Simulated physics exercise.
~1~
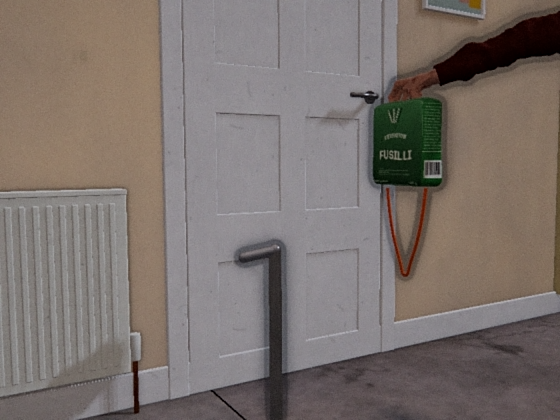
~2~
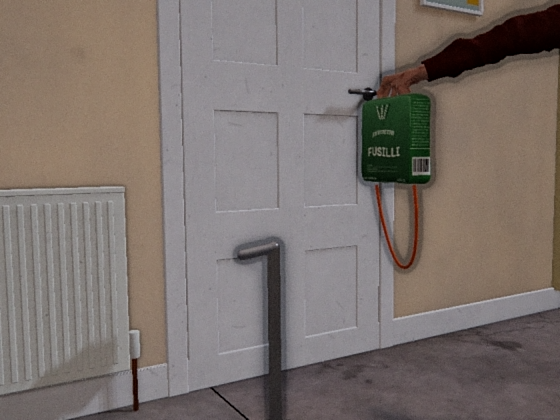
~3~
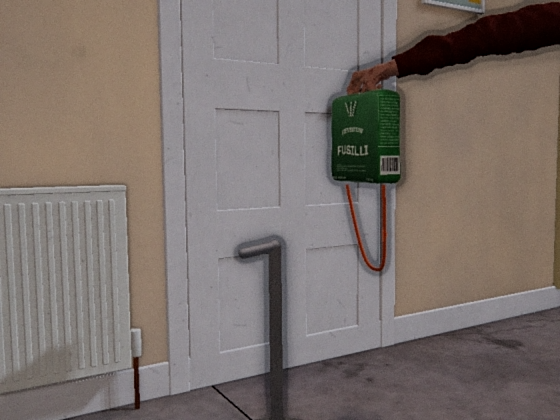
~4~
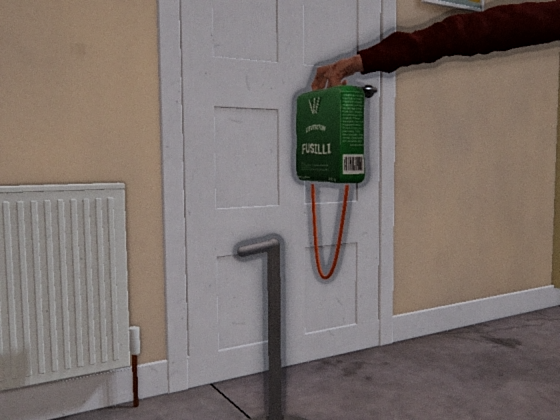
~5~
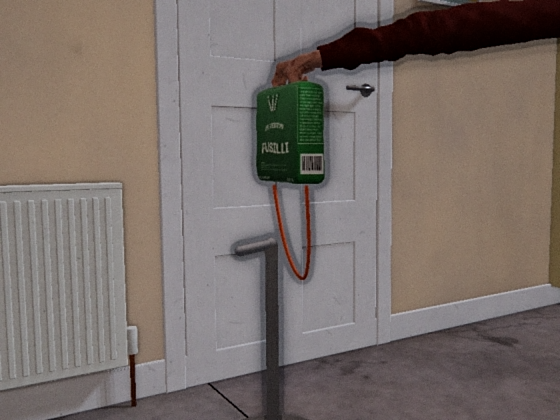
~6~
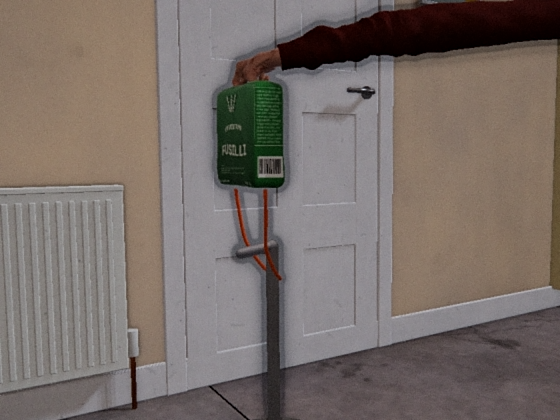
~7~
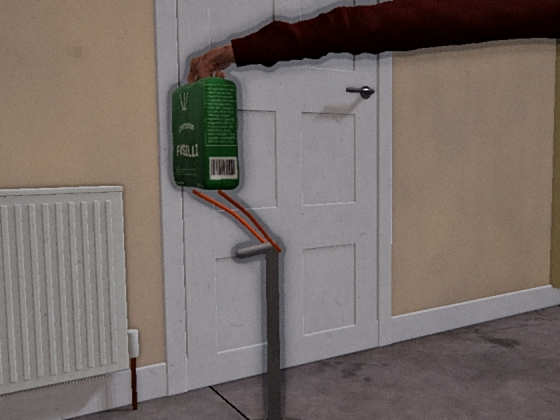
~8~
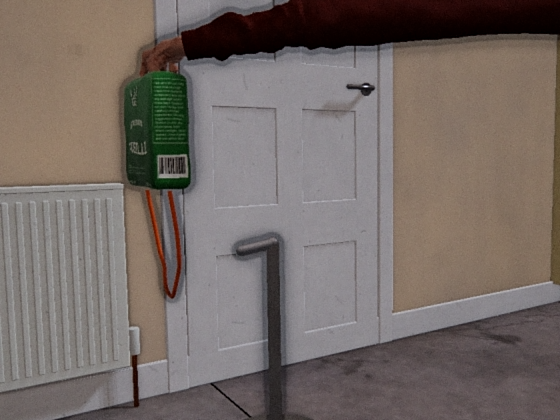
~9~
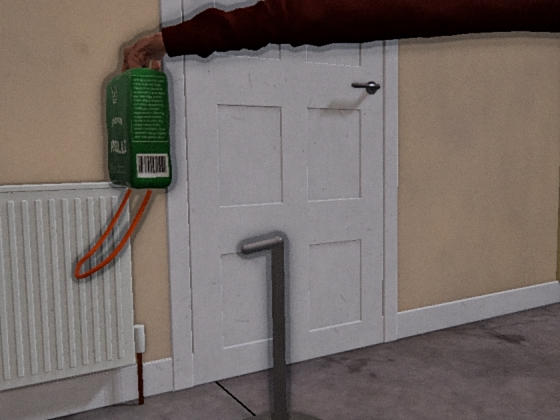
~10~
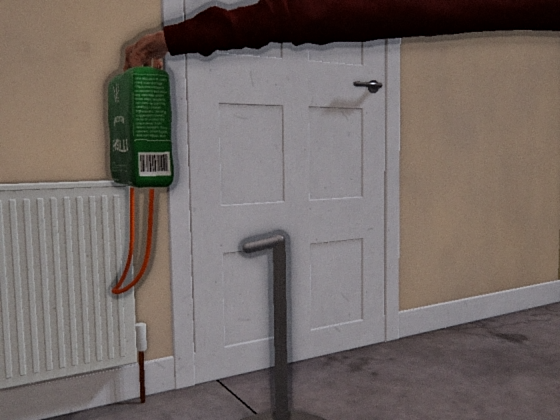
In a room, a hand carries a green sack left over a short post, passing clear.
